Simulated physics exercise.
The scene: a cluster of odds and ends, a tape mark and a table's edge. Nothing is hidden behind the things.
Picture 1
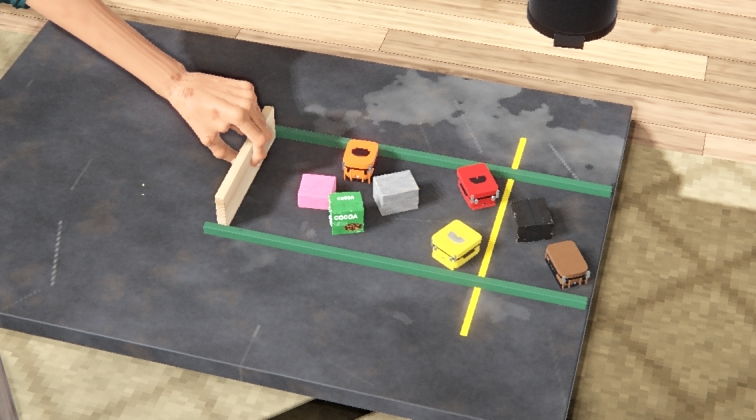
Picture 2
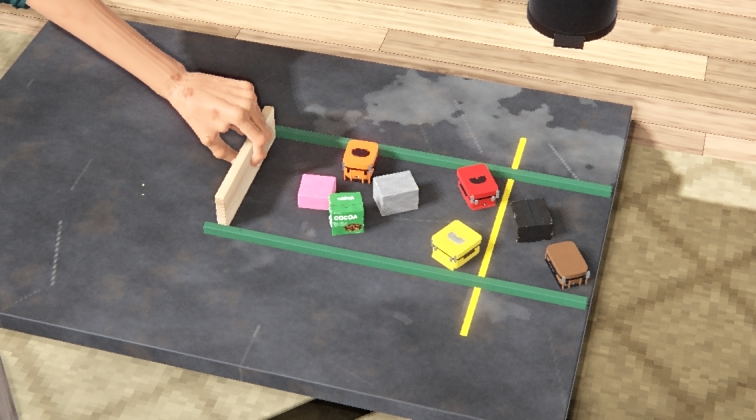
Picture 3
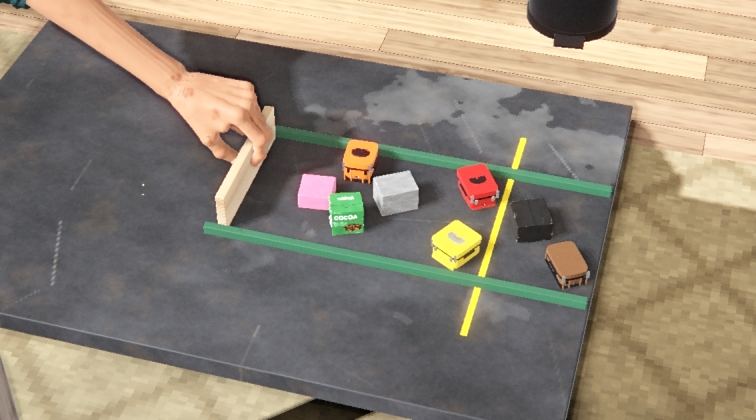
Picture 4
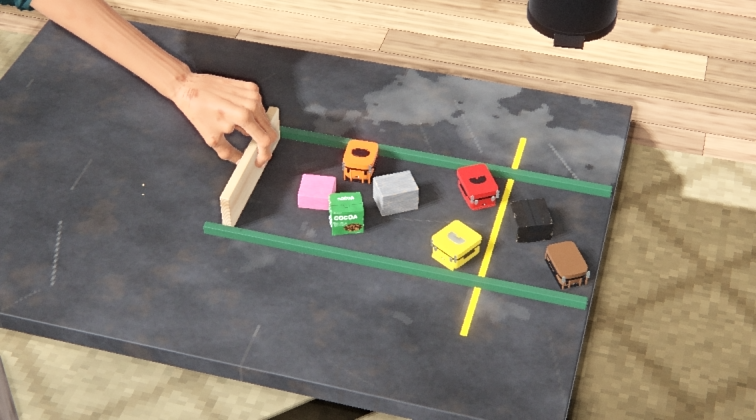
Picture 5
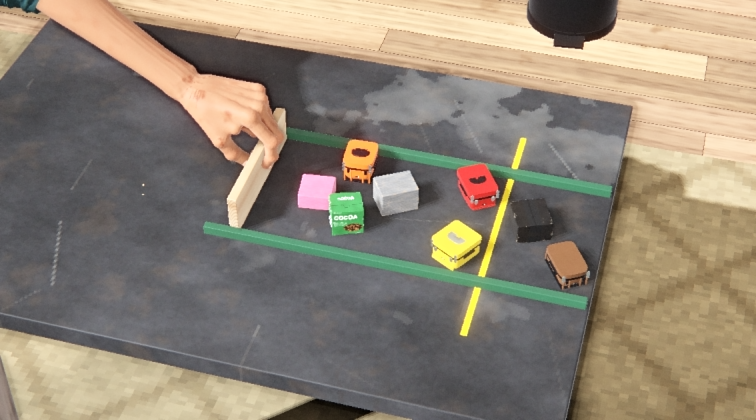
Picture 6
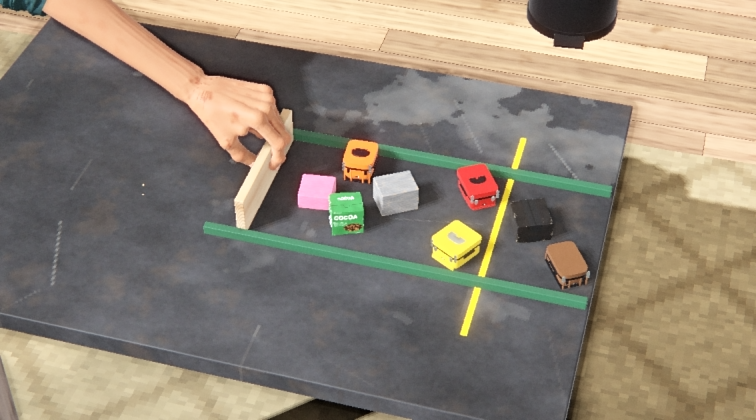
The clip opens on a hand holding a pale wooden board upright at the left of a dark tabletop, with small colourful blocks and cases scattered between two green strips. The board stays almost still at first, then the hand slides it slightly right, while the objects remain in place.
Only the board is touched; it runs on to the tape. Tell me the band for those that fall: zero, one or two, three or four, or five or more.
Here the number that fall off is zero.
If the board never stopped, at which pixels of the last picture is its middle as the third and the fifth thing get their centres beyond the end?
Its middle is around (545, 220) and later (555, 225).
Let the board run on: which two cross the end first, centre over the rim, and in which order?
In order: The brown case, the black box.
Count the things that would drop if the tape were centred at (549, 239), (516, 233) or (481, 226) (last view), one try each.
It would be 2, 0 and 0.
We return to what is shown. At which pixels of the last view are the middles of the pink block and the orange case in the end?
The pink block at (510, 236), the orange case at (520, 192).
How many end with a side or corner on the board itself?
3 of them.
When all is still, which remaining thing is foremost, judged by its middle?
The brown case.
Soon after, none off yet; brown case at rest near (567, 266); black box at rest near (531, 221); red case at rest near (477, 188).
In the end, the number that fall off is zero.
